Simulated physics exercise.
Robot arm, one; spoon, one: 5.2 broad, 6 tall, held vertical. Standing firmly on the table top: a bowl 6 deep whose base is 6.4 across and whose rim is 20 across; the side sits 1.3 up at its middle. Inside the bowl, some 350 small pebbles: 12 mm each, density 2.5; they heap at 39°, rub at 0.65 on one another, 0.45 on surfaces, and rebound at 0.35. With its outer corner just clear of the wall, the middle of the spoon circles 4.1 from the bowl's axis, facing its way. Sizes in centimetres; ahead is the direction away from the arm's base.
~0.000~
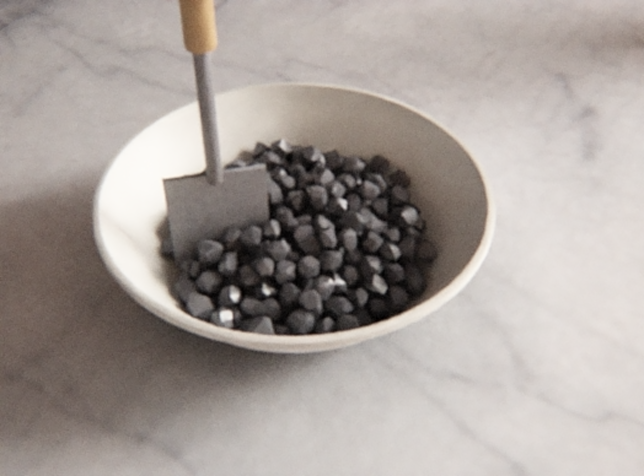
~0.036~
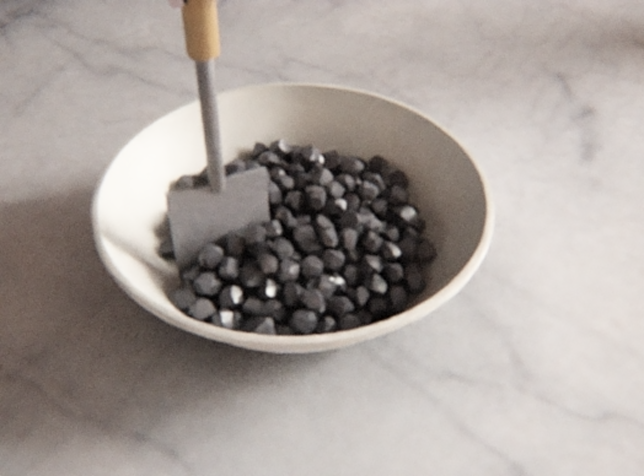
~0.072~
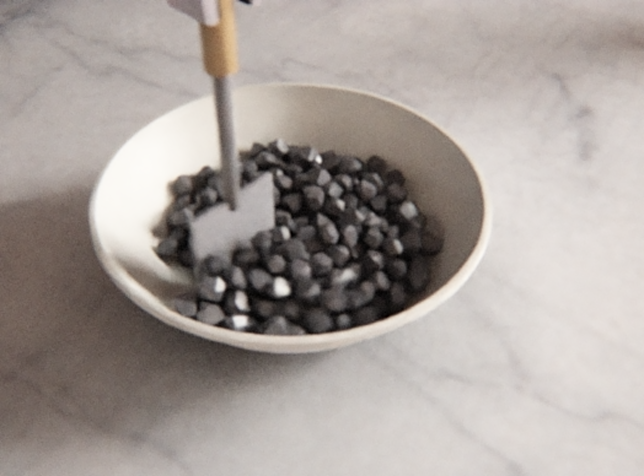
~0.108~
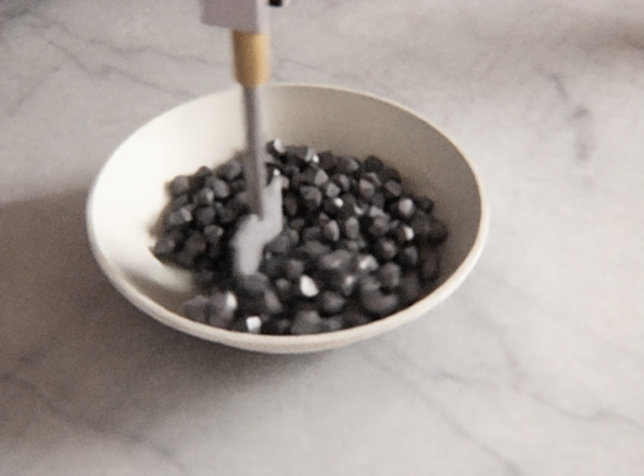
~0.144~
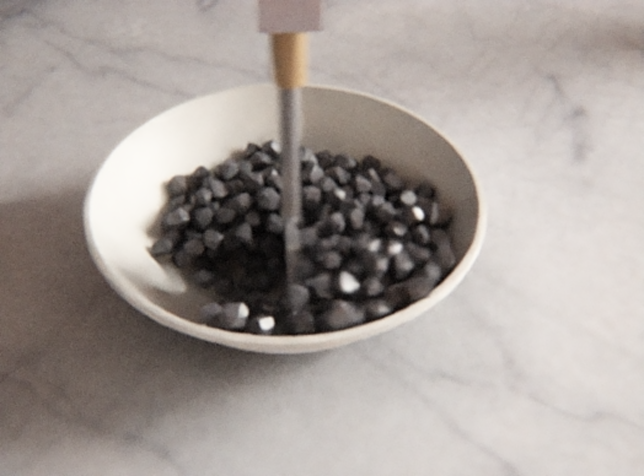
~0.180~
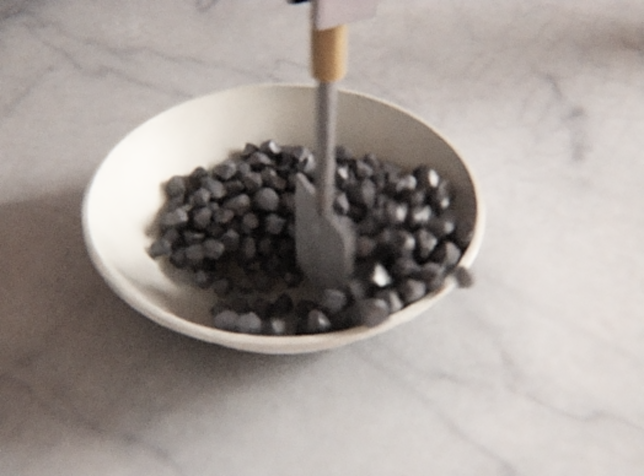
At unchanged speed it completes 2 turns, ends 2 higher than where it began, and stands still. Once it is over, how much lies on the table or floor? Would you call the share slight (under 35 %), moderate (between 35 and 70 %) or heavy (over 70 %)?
I would call it slight.
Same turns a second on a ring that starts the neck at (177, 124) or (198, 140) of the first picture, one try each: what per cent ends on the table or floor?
I'd put it at around 15 and 30 percent.
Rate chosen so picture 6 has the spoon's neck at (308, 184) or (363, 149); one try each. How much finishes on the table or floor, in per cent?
It comes to roughly 25 per cent and then 40 per cent.
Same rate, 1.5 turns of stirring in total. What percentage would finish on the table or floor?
Close to 25 in a hundred.
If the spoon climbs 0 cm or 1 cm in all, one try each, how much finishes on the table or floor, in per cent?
I'd reckon around 40 and 35 per cent.
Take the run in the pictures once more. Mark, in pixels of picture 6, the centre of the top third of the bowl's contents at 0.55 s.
I'd point to somewhere close to (163, 221).
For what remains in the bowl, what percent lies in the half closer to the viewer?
I'd put it at roughly 55 per cent.
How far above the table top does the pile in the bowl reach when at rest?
The peak stands near 7.0 centimetres up.
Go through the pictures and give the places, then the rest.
Spoon neck at (212, 148), 0° round; upper third of the load around (309, 222), from x 175 to 425, top at y 150; 352 in the bowl, in the first picture.
Spoon neck at (214, 156), 11° round; upper third of the load around (303, 228), from x 170 to 425, top at y 150, in the second picture.
Spoon neck at (230, 173), 34° round; upper third of the load around (301, 236), from x 170 to 430, top at y 150, in the third picture.
Spoon neck at (257, 184), 57° round; upper third of the load around (324, 250), from x 165 to 435, top at y 150, in the fourth picture.
Spoon neck at (290, 186), 80° round; upper third of the load around (351, 249), from x 165 to 445, top at y 150, in the fifth picture.
Spoon neck at (324, 179), 104° round; upper third of the load around (382, 231), from x 160 to 465, top at y 150; 351 in the bowl, 1 in flight or on the tool, in the sixth picture.
By 0.55 s, 345° round, highest piece 9 above the table; 286 in the bowl, 57 on the table or floor, 9 in flight or on the tool.
By 0.92 s, 226° round, highest piece 7 above the table; 267 in the bowl, 84 on the table or floor, 1 in flight or on the tool.
By 1.31 s, 0° round, highest piece 7 above the table; 263 in the bowl, 89 on the table or floor.
By 2.01 s, 0° round, highest piece 7 above the table; 263 in the bowl, 89 on the table or floor.
Final count, 263 in the bowl, 89 on the table or floor. That is 25 % on the table or floor.
